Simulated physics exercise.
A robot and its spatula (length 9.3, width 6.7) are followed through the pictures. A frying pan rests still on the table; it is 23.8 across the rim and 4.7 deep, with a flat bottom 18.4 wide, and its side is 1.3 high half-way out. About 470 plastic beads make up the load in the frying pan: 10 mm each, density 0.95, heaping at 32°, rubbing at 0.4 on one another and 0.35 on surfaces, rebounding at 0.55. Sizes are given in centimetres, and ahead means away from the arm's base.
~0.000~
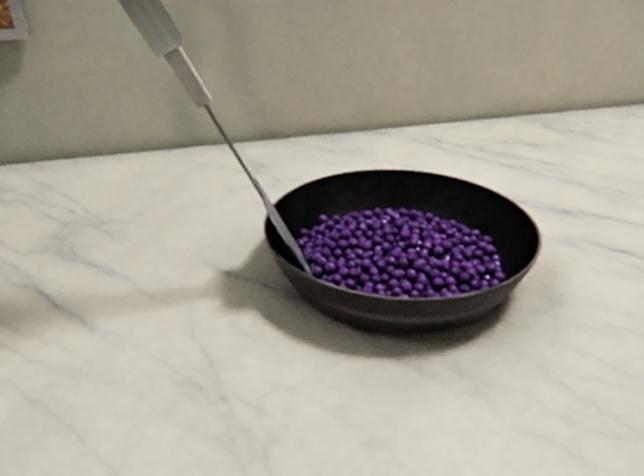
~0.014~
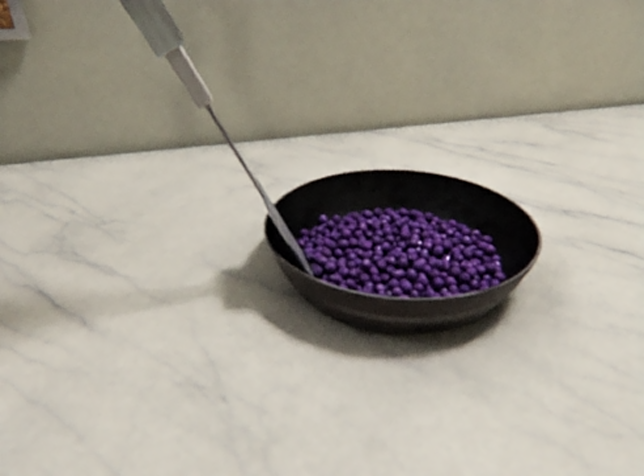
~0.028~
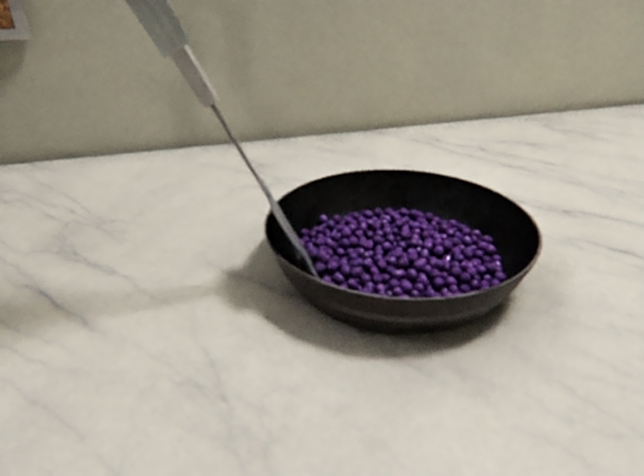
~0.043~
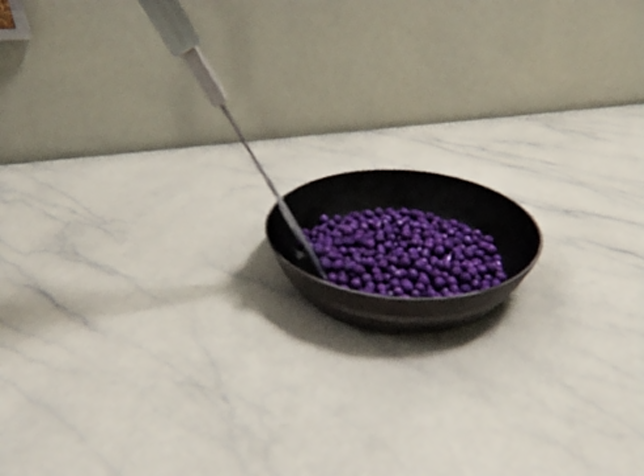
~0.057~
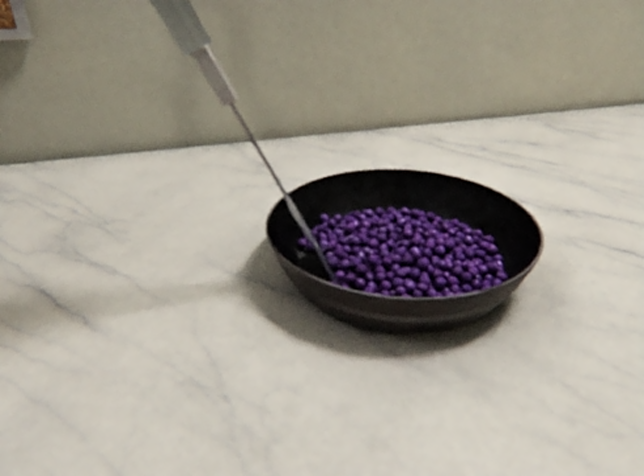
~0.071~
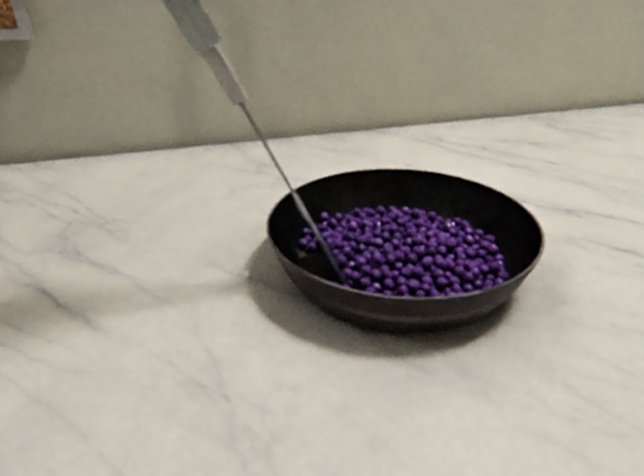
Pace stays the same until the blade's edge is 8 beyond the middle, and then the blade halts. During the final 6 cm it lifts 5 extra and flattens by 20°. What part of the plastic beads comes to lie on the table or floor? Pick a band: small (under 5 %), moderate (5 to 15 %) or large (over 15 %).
The share is small, under 5 %.
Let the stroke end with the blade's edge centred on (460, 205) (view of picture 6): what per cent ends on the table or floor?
Something close to 0 in a hundred.
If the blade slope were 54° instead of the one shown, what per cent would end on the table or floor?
Result, estimated: 0 %.
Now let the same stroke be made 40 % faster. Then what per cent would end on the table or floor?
In that case, around 5 per cent would end on the table or floor.
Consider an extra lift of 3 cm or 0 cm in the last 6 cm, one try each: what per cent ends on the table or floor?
It comes to around 0 per cent on the first try and around 0 per cent on the second.
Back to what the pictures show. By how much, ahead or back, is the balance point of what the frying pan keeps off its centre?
Ahead, by around 3.5 cm.
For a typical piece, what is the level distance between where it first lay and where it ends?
I'd put it at close to 2 centimetres.
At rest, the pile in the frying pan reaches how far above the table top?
Close to 4.5 centimetres high.
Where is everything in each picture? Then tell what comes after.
In the first frame, the spatula top edge at (261, 194), sloping 65°; upper third of the load around (392, 253), from x 300 to 500, top at y 210; 466 in the frying pan.
In the second frame, the spatula top edge at (262, 194), sloping 65°; upper third of the load around (392, 253), from x 300 to 500, top at y 210.
In the third frame, the spatula top edge at (267, 194), sloping 65°; upper third of the load around (390, 253), from x 300 to 500, top at y 210.
In the fourth frame, the spatula top edge at (275, 193), sloping 65°; upper third of the load around (391, 252), from x 300 to 500, top at y 210.
In the fifth frame, the spatula top edge at (283, 192), sloping 65°; upper third of the load around (393, 251), from x 300 to 500, top at y 210.
In the sixth frame, the spatula top edge at (292, 191), sloping 65°; upper third of the load around (395, 248), from x 305 to 505, top at y 210; 466 in the frying pan.
After 0.18 s, sloping 65°, highest piece 3 above the table; 466 in the frying pan.
After 0.30 s, sloping 57°, highest piece 5 above the table; 466 in the frying pan.
After 0.55 s, sloping 45°, highest piece 5 above the table; 465 in the frying pan, 1 on the table or floor.
After 1.60 s, sloping 45°, highest piece 4 above the table; 465 in the frying pan, 1 on the table or floor.
In the end, 465 in the frying pan, 1 on the table or floor. That is 0 % on the table or floor.
